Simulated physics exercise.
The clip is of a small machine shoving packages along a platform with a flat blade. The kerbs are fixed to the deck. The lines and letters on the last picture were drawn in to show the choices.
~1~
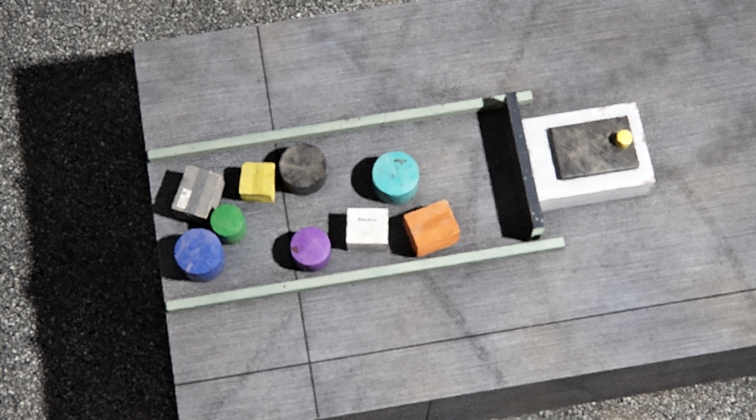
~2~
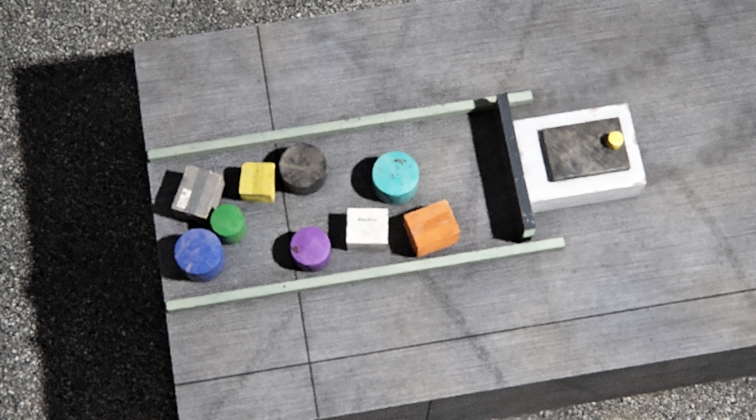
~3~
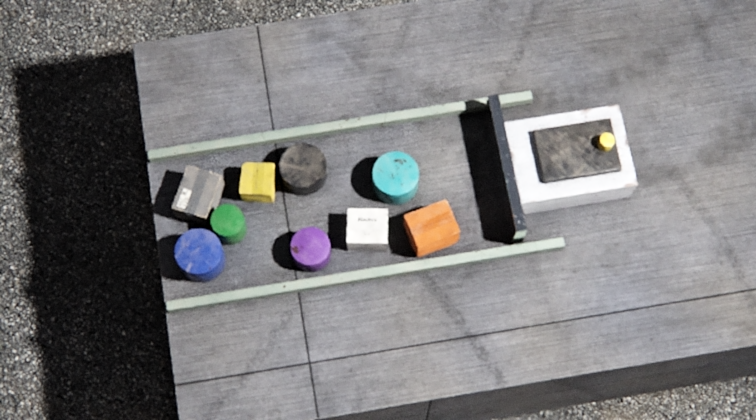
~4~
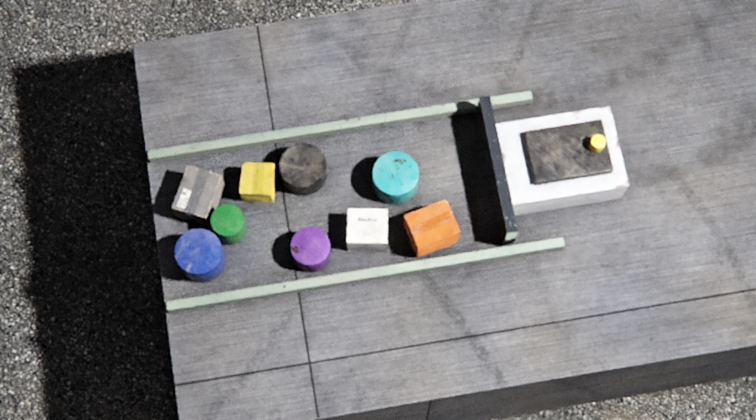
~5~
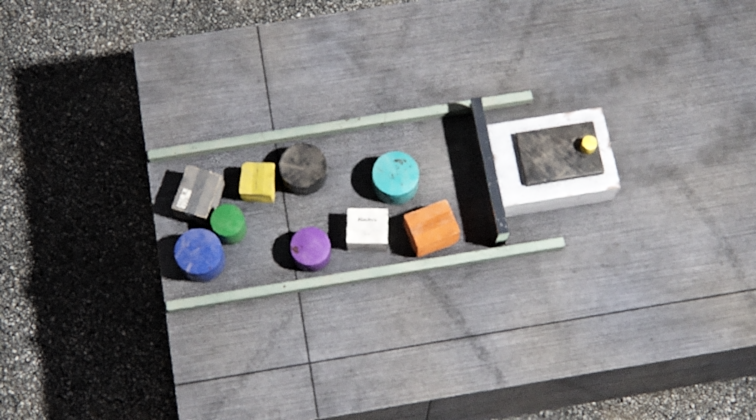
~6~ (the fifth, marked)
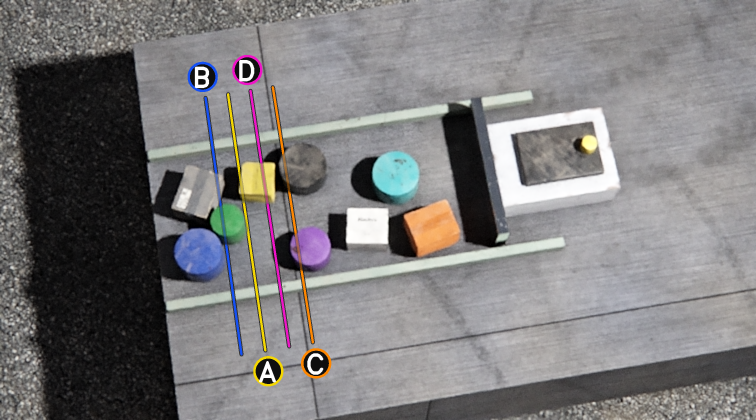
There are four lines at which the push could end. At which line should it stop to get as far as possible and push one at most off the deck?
At D, and not beyond.
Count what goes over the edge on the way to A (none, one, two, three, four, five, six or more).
Three.
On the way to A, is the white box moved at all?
Yes.
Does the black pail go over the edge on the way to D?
By then, no.
On the marked copy, A at (246, 218); B at (223, 222); C at (292, 211); D at (269, 215).
With D. Early on, robot (475, 167); orange box (390, 235); white box (346, 233).
Further on, robot (396, 179); blue canister (186, 256); purple canister (230, 264).
At the end, robot (336, 189); blue canister over the edge; purple canister (170, 280); one fallen.
As for the rest, A drops three; B drops three; C is within the limit but short.
